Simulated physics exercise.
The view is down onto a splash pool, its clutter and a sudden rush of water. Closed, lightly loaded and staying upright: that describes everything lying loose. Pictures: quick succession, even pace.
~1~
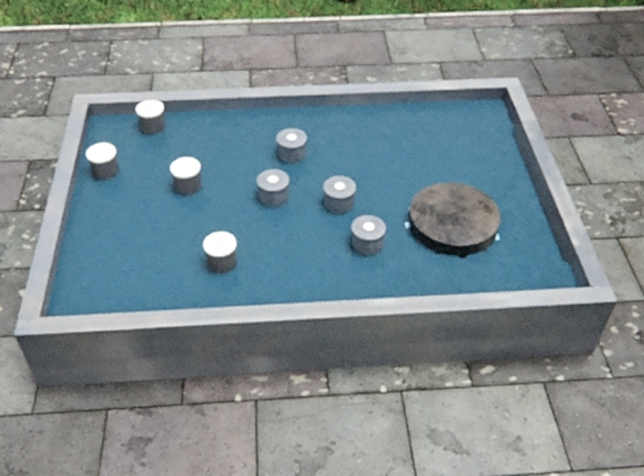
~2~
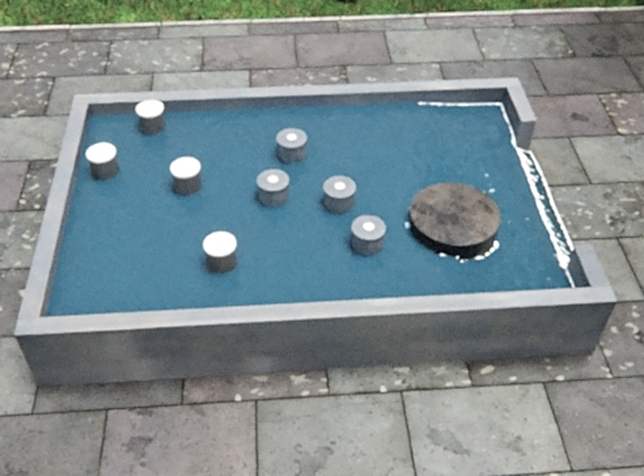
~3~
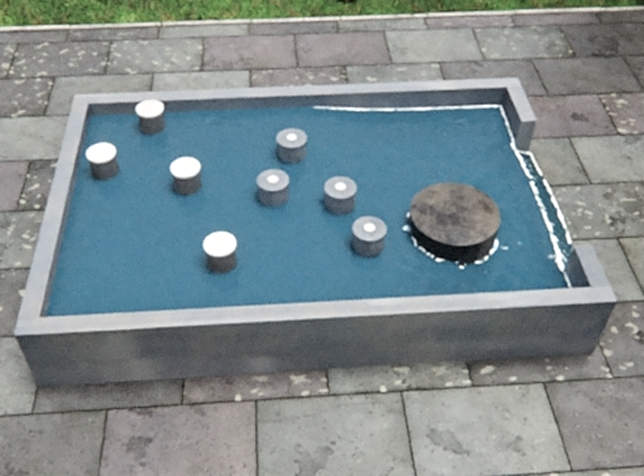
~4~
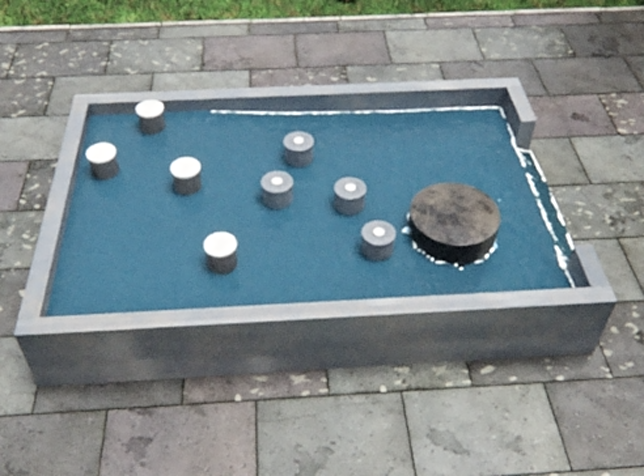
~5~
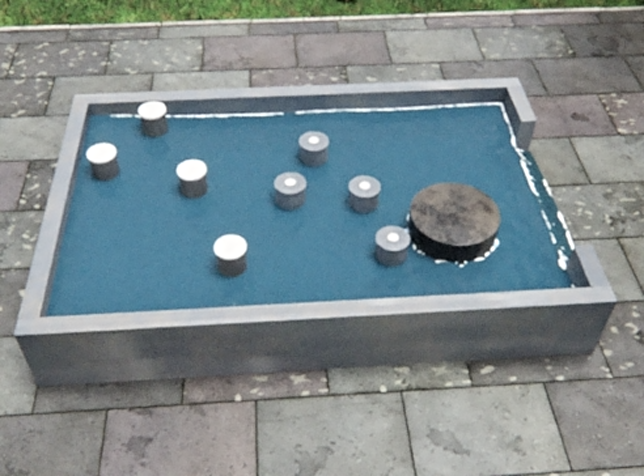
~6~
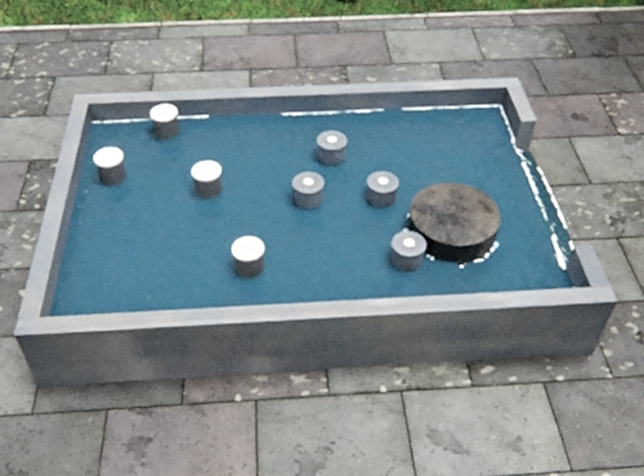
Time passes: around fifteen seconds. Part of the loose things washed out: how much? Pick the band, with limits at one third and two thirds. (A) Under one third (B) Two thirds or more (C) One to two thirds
One to two thirds (C).
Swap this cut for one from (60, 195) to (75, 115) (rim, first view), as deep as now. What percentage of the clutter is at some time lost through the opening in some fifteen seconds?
It should be close to 80 per cent.
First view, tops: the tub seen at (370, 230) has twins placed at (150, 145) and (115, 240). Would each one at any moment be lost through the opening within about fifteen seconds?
Result, in order - stuck, stuck.
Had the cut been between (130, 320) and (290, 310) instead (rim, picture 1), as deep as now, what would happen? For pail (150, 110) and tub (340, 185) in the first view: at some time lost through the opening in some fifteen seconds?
Held back and swept away.
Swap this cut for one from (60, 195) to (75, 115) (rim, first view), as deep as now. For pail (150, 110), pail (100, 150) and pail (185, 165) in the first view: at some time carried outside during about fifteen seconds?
In the order given: Flushed out, flushed out, flushed out.
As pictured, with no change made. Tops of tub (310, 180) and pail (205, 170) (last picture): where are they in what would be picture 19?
First one at roughly (444, 172), second at roughly (279, 176).
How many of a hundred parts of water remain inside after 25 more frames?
50 %.
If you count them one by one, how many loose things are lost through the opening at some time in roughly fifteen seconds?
4.
A moment on, 0 of 8 are out; 8 afloat.
Next, 2 of 8 are out; 6 afloat.
Later, 4 of 8 are out; 4 afloat.
In the end, 4 of 8 are out; 4 afloat.
